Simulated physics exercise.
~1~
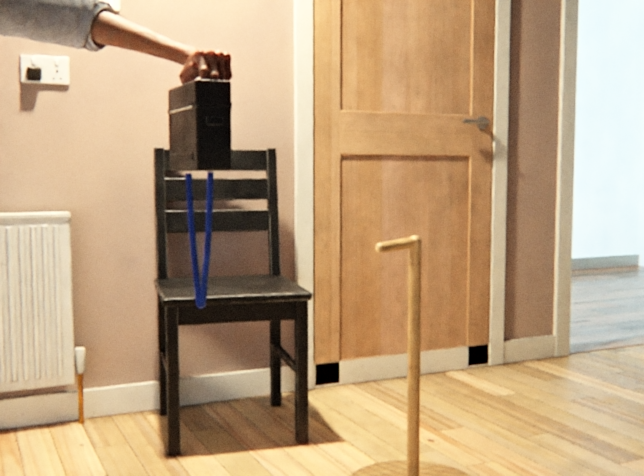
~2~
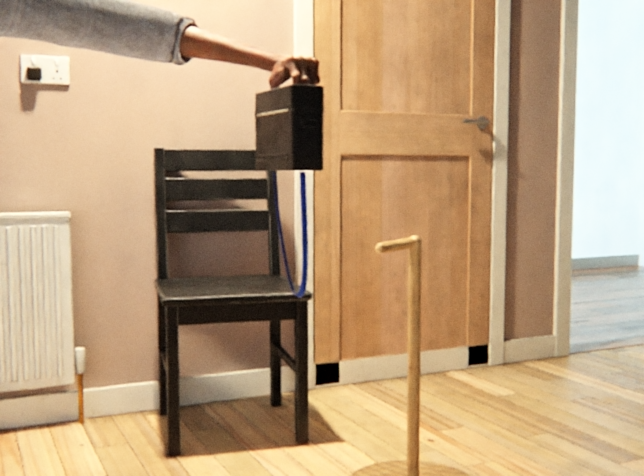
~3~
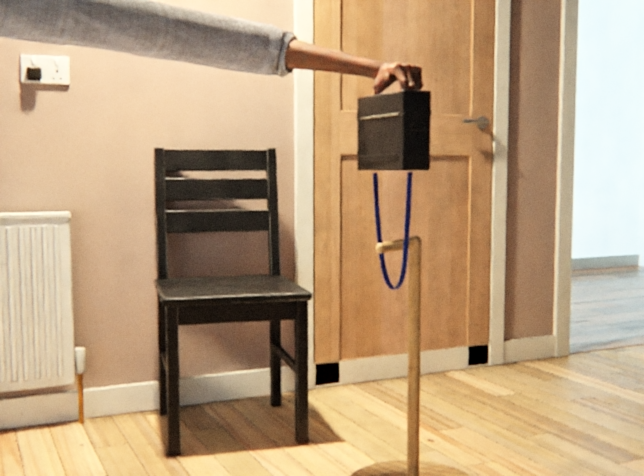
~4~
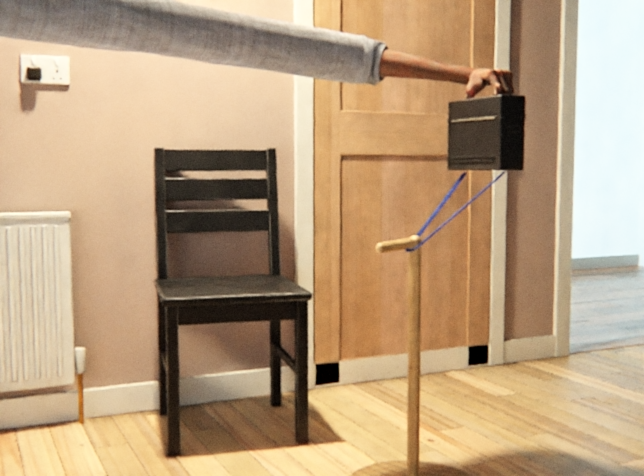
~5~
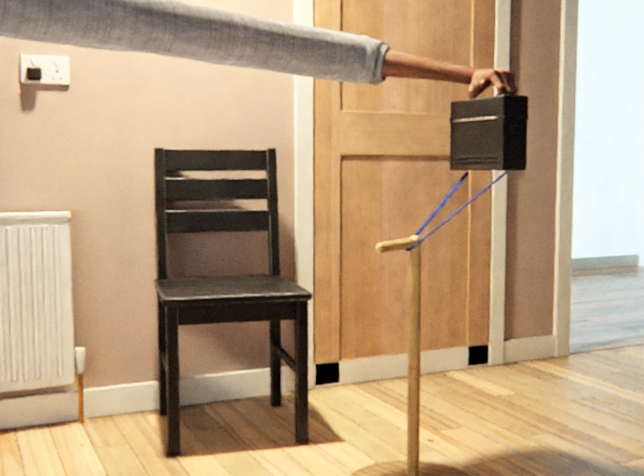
In a room with a chair, a hand carrying a black case rightward past a hooked post until its blue loop catches tight.
